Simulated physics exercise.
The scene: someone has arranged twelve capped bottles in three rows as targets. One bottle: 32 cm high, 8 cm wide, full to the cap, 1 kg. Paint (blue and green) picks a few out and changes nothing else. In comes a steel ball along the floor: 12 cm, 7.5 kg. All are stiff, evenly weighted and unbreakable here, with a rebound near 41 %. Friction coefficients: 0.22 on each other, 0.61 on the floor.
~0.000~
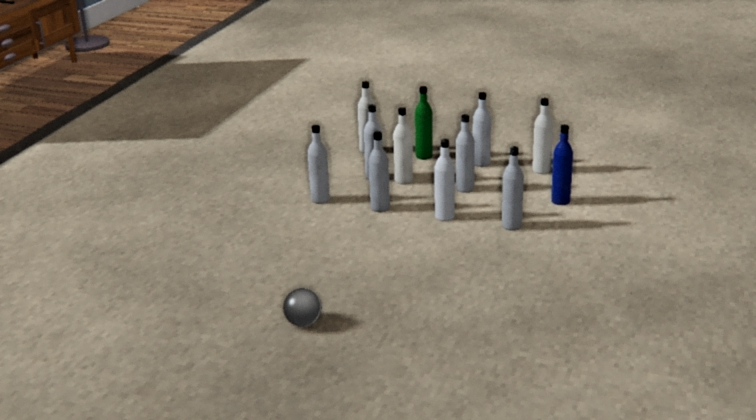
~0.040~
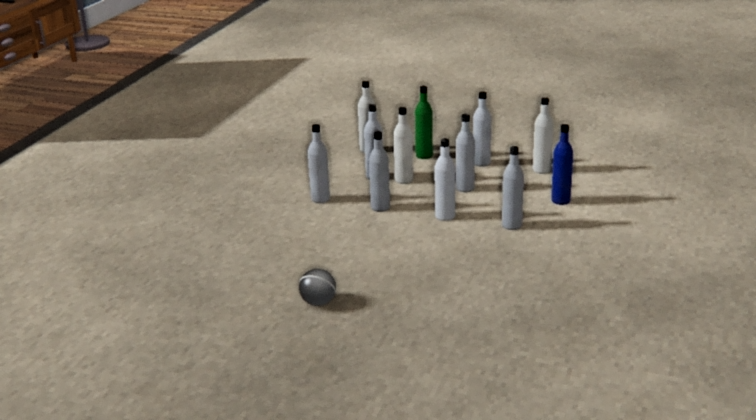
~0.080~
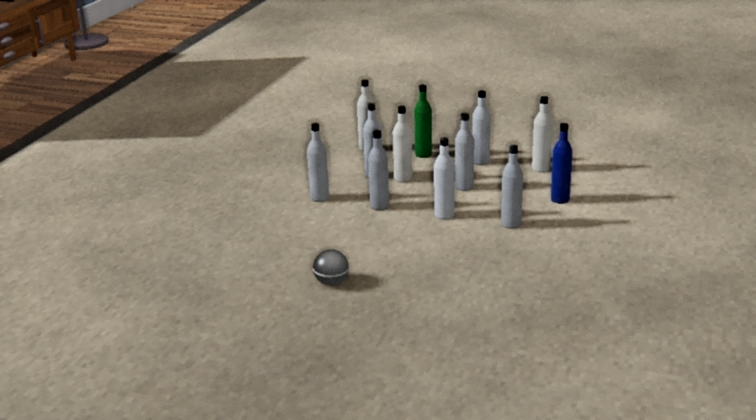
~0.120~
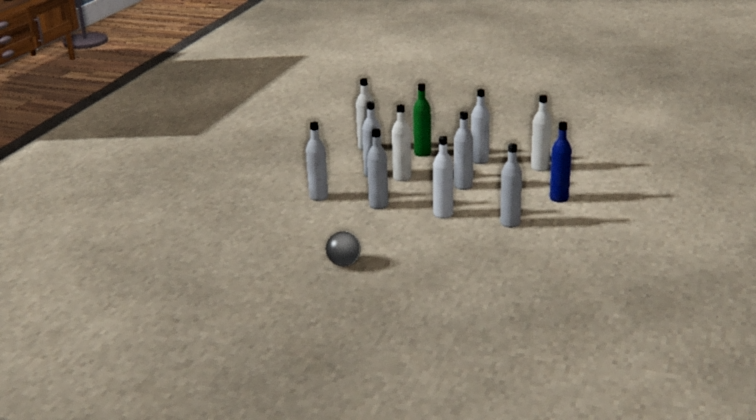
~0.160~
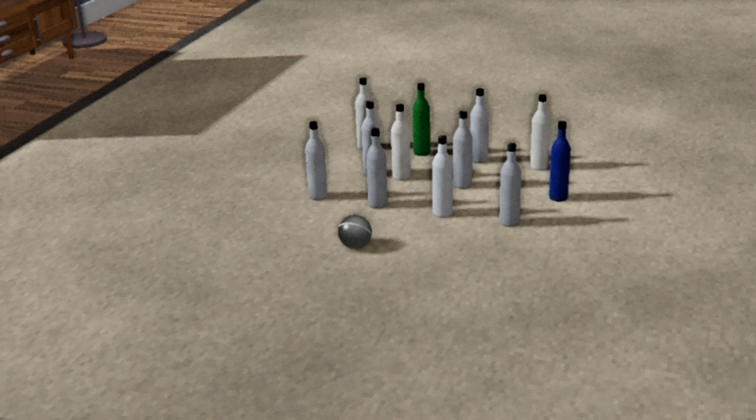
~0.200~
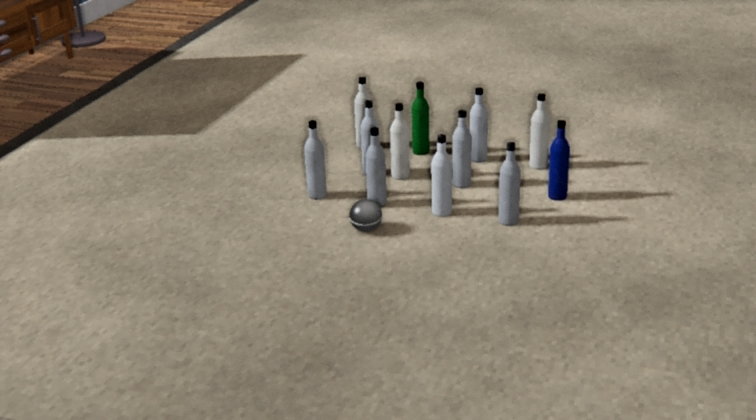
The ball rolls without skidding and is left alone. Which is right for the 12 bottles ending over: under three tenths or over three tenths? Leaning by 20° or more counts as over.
Ending over: Over three tenths.
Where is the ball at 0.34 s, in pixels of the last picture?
At about (402, 172).
By 0.34 s, ball still moving; 1 of the 12 bottles over.
By 0.48 s, ball still moving; 2 of the 12 bottles over; green bottle tilted 13°.
By 0.72 s, ball still moving; 5 of the 12 bottles over; green bottle tilted 68°.
By 1.12 s, ball still moving; 5 of the 12 bottles over; green bottle lying flat.
When it is over (1.4 s), ball rolling away; 5 of the 12 bottles over; green bottle lying flat; blue bottle unmoved. That is 42 per cent. In pixels of the last frame, middles, green bottle near (401, 73), blue bottle near (559, 160).
